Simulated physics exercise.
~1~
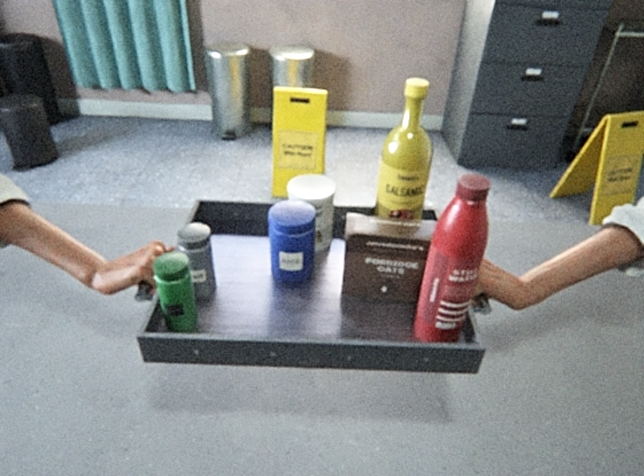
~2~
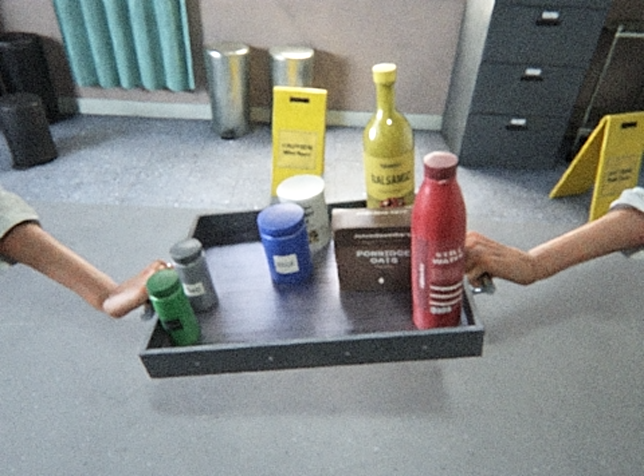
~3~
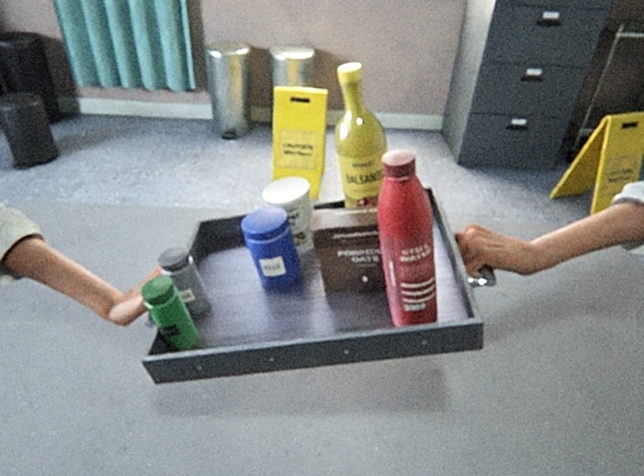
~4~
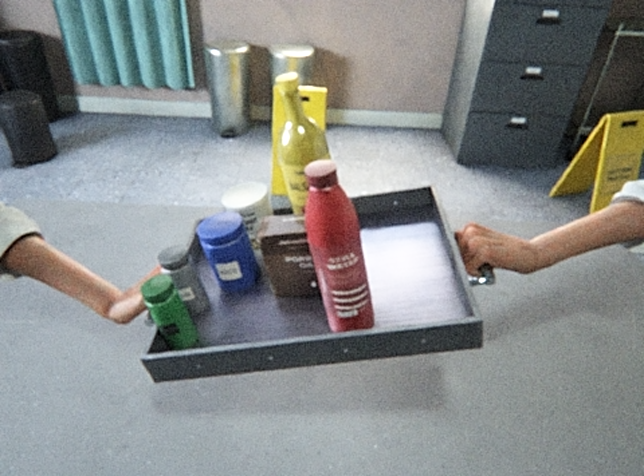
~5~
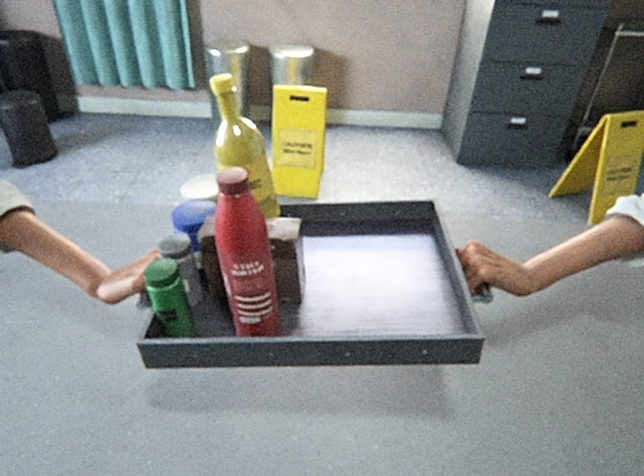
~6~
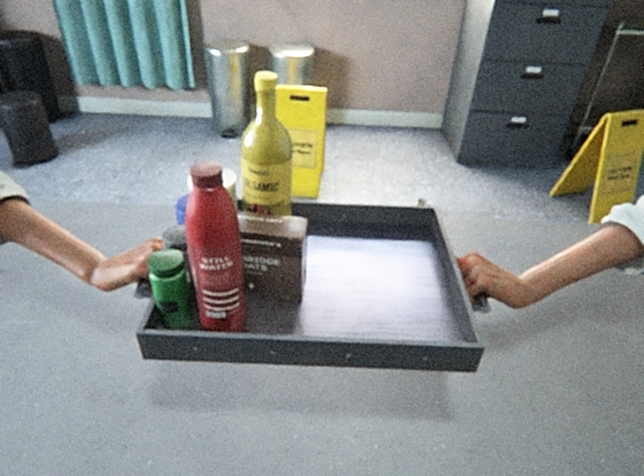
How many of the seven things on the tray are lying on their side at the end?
None of them are lying down. All seven things stay upright, though the larger ones have slid over to the left part of the tray.
